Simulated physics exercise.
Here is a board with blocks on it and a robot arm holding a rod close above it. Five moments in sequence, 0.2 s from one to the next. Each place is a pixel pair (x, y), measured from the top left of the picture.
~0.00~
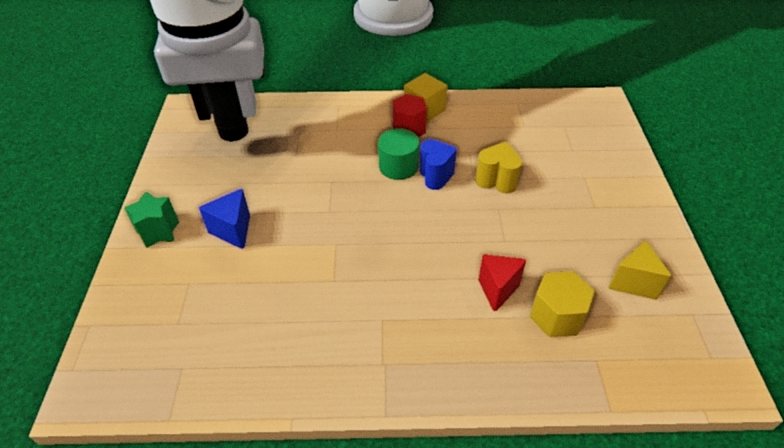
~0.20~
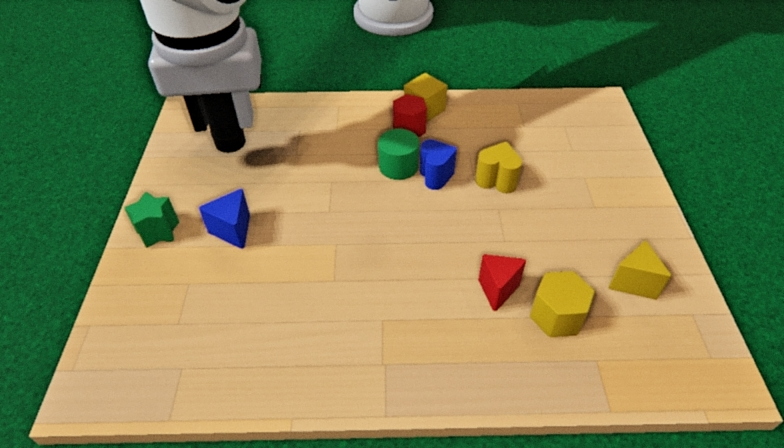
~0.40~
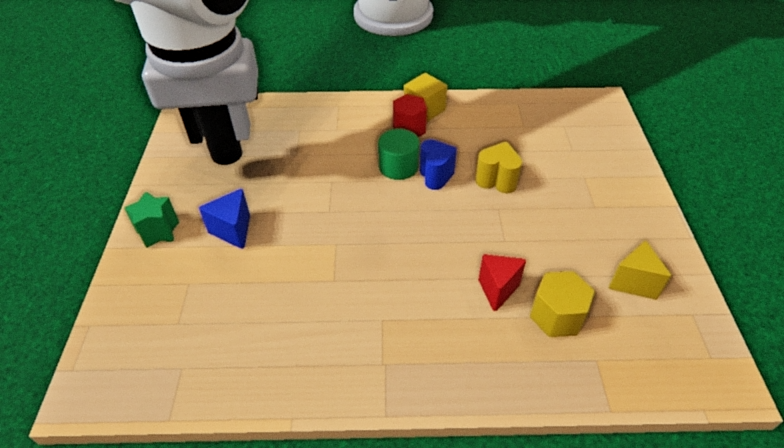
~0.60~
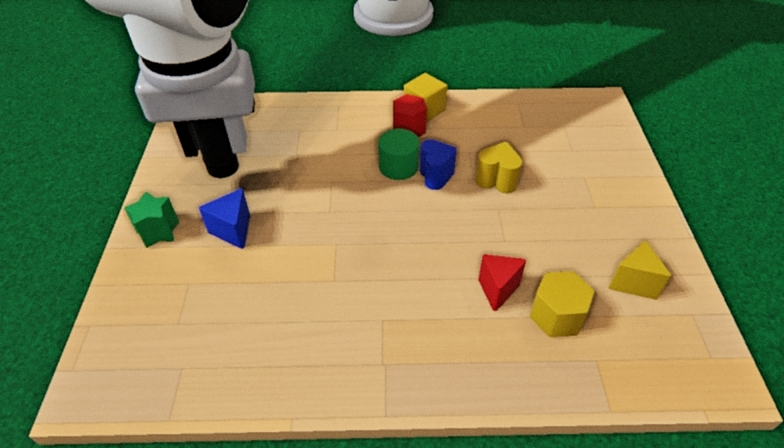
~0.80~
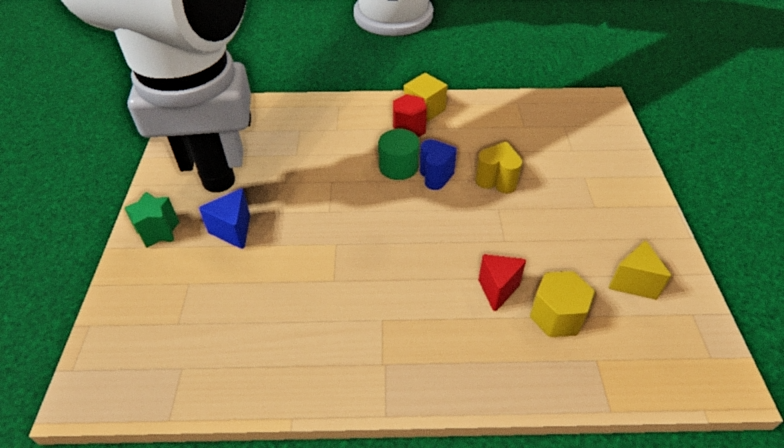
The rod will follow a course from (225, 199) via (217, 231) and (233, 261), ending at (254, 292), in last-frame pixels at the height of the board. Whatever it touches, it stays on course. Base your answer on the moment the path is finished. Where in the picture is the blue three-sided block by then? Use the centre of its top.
Its top centre is at about (282, 270).
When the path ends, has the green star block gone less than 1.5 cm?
The answer is yes.
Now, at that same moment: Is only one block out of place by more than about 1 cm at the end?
It seems so.
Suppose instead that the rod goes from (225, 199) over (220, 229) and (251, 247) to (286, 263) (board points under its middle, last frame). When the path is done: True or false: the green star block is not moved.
The statement is correct.
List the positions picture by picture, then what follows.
The first frame shows rod tip at (234, 133); block tops, green star block at (147, 207); blue three-sided block at (225, 206).
The second frame shows rod at (231, 144); blocks unchanged.
The third frame shows rod at (227, 156); blocks unchanged.
The fourth frame shows rod at (224, 169); blocks unchanged.
The fifth frame shows rod at (219, 182); green star block at (147, 207); blue three-sided block at (225, 206).
The first path, step by step. One third of the way, rod at (212, 214); blue three-sided block at (231, 221), turned 25° anticlockwise.
Two thirds of the way, rod at (228, 245); blue three-sided block at (254, 249), turned 35° anticlockwise.
At the end, rod at (248, 276); green star block in place; blue three-sided block at (282, 270), turned 60° anticlockwise.
